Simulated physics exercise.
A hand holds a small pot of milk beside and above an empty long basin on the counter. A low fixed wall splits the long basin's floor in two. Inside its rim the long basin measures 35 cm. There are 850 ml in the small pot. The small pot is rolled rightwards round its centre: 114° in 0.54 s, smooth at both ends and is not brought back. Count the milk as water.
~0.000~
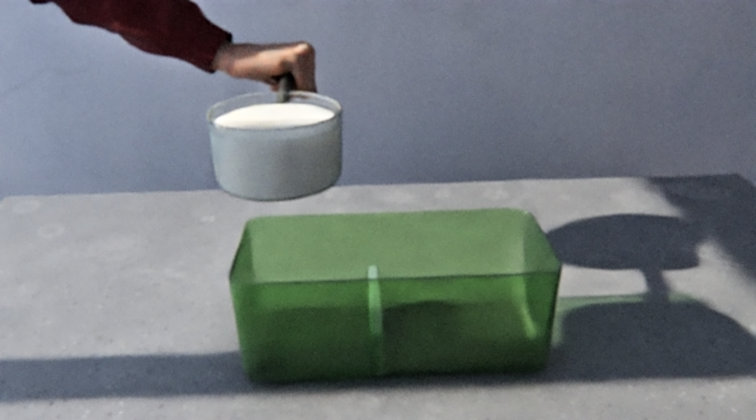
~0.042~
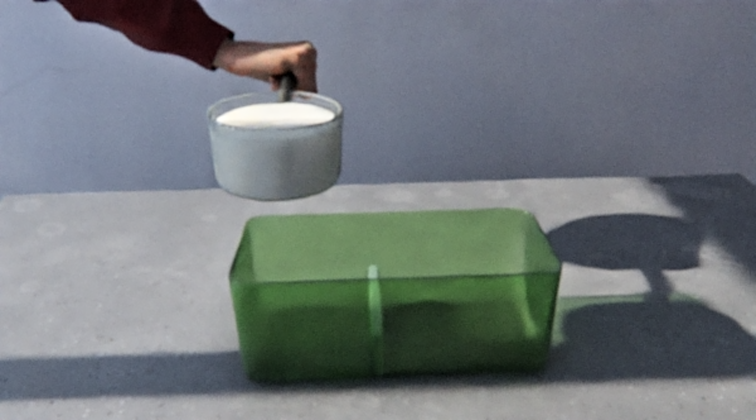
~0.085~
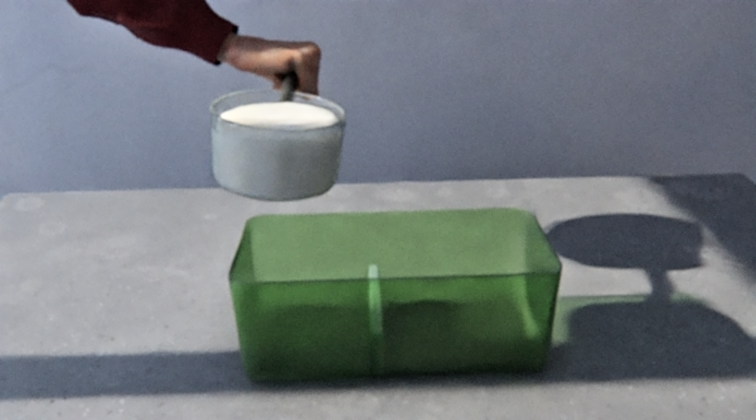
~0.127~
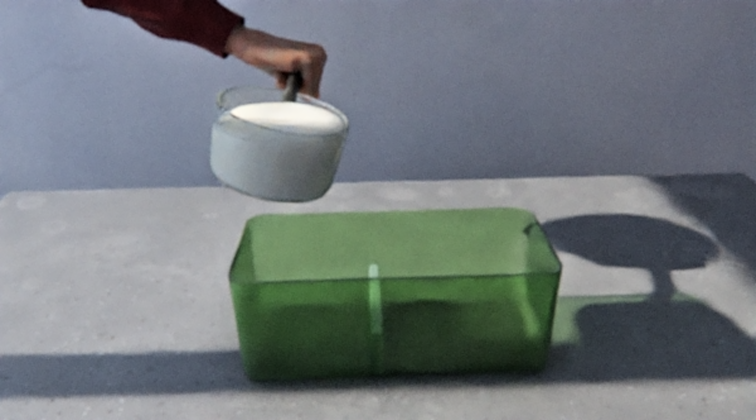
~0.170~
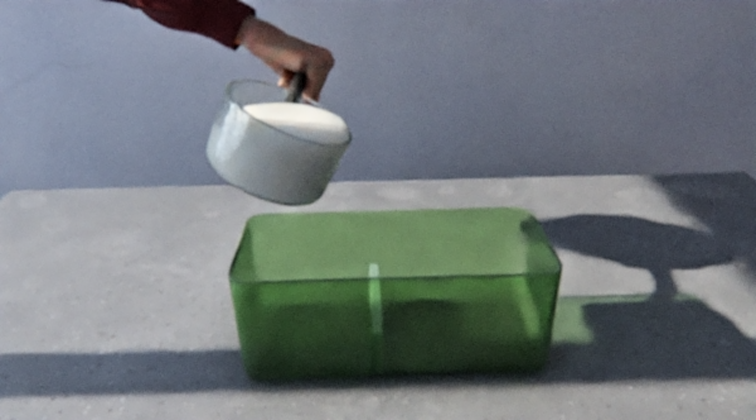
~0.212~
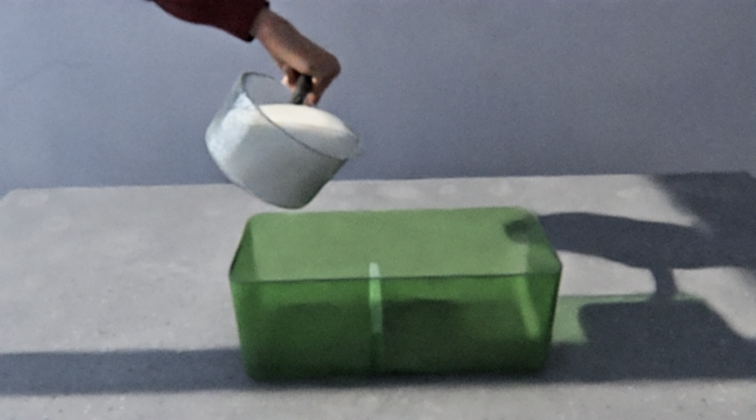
Above a green basin on a gray counter, a hand tilts a pot of milk rightwards.
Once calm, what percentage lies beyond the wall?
The far part has some 62 per cent.
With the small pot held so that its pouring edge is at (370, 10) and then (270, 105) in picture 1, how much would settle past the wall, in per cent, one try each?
First 85, then 10 per cent.
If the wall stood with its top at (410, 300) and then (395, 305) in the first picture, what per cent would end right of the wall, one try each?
First 25, then 40 per cent.
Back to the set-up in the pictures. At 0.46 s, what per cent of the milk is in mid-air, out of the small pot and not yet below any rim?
Near 34 in a hundred.
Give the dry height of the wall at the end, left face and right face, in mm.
Left about 42 mm, right about 36 mm.
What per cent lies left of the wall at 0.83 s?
About 36 per cent.
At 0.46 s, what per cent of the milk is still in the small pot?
Near 20 in a hundred.
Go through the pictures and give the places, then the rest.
Tilt 0°; pouring edge (340, 110); surface from (214, 121) to (339, 118); the long basin's rim runs from (238, 249) to (545, 239); the wall's top is at (375, 298), in the first frame.
Tilt 2°; pouring edge (341, 112); surface from (214, 120) to (339, 119), in the second frame.
Tilt 7°; pouring edge (344, 117); surface from (216, 119) to (342, 120), in the third frame.
Tilt 15°; pouring edge (348, 126); surface from (219, 118) to (346, 122), in the fourth frame.
Tilt 26°; pouring edge (350, 139); surface from (218, 120) to (342, 129); 2 per cent is over the edge, in the fifth frame.
Tilt 38°; pouring edge (349, 153); surface from (216, 120) to (341, 137); 6 per cent is over the edge, in the sixth frame.
After 0.46 s the tilt is 108° and 20 per cent is still to pour, 5 is left of the wall and 40 right of it.
After 0.64 s the tilt is 114° and 2 per cent is still to pour, 30 is left of the wall and 64 right of it.
After 0.83 s the tilt is 114° and 0 per cent is still to pour, 36 is left of the wall and 62 right of it.
After 1.04 s the tilt is 114° and 0 per cent is still to pour, 37 is left of the wall and 62 right of it.
In the end 37 per cent lies left of the wall, 62 right of it and 1 outside.
